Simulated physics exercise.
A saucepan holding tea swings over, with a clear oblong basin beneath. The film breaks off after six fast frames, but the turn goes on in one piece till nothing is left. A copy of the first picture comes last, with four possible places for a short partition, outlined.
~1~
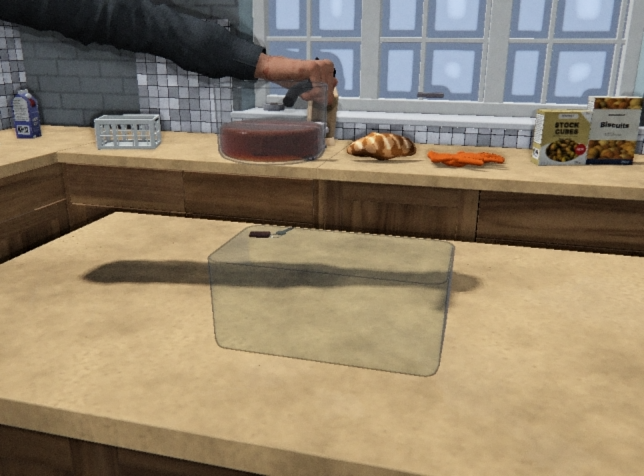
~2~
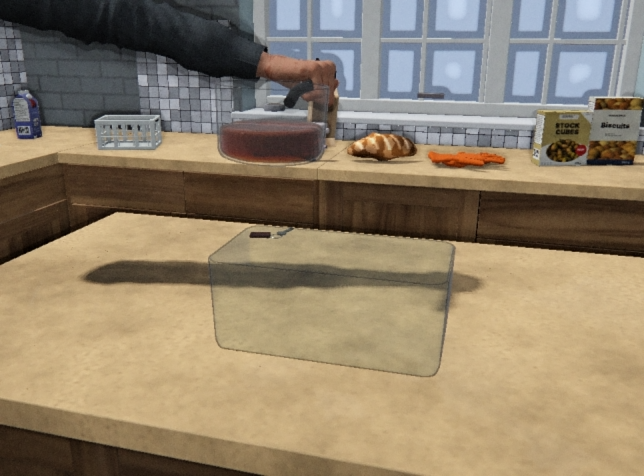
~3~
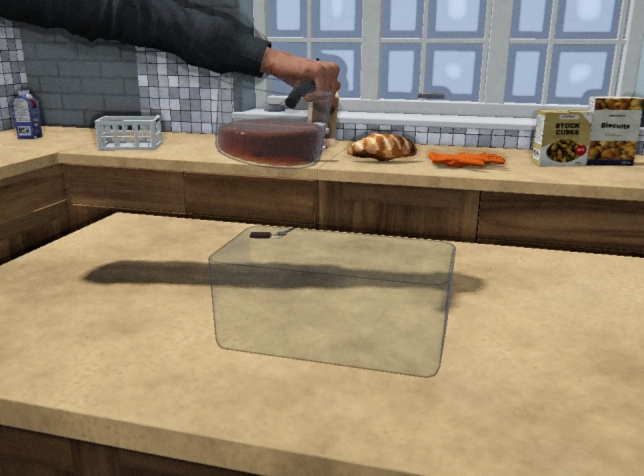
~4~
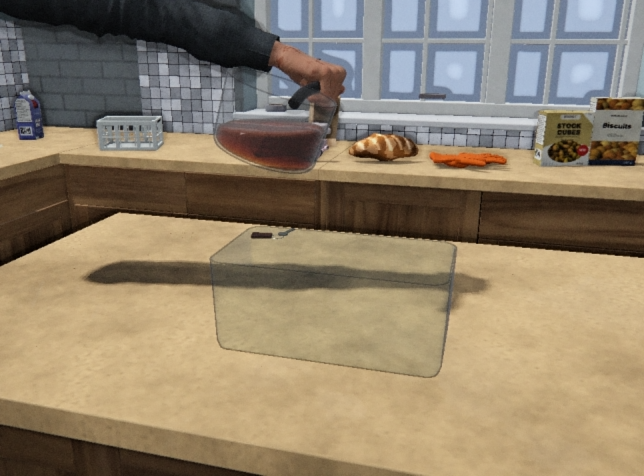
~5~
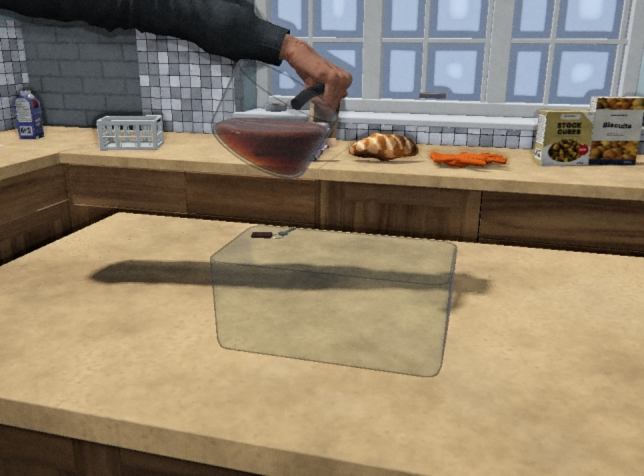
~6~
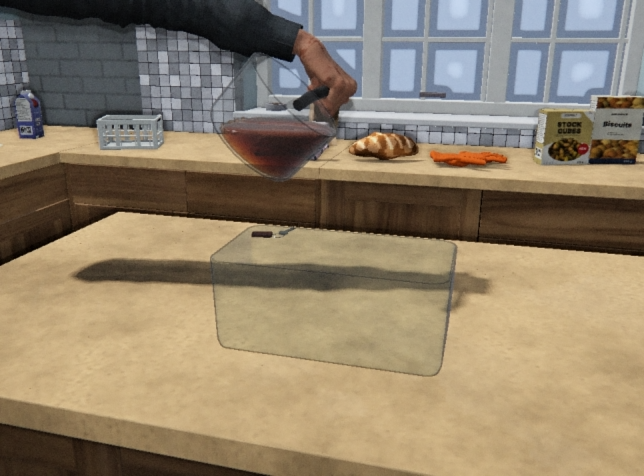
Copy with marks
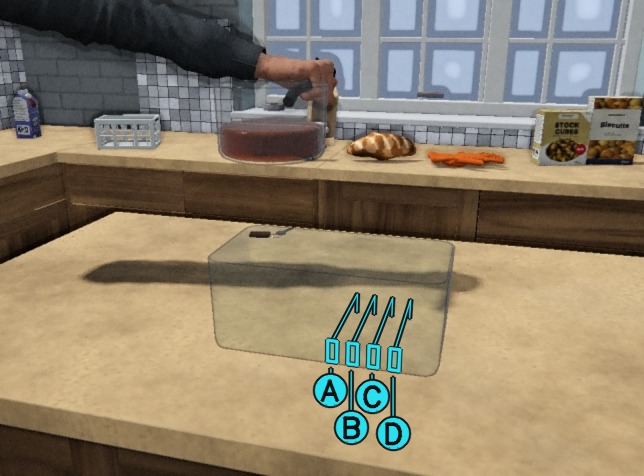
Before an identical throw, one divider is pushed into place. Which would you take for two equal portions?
Take B.
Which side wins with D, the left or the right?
The left one.
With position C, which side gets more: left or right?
More ends on the left.
On the marked copy, A at (330, 368); B at (351, 371); C at (371, 374); D at (393, 377).
With A, about 10 % ends left of the wall and 89 % right of it.
With B, about 41 % ends left of the wall and 58 % right of it.
With C, about 86 % ends left of the wall and 13 % right of it.
With D, about 86 % ends left of the wall and 12 % right of it.
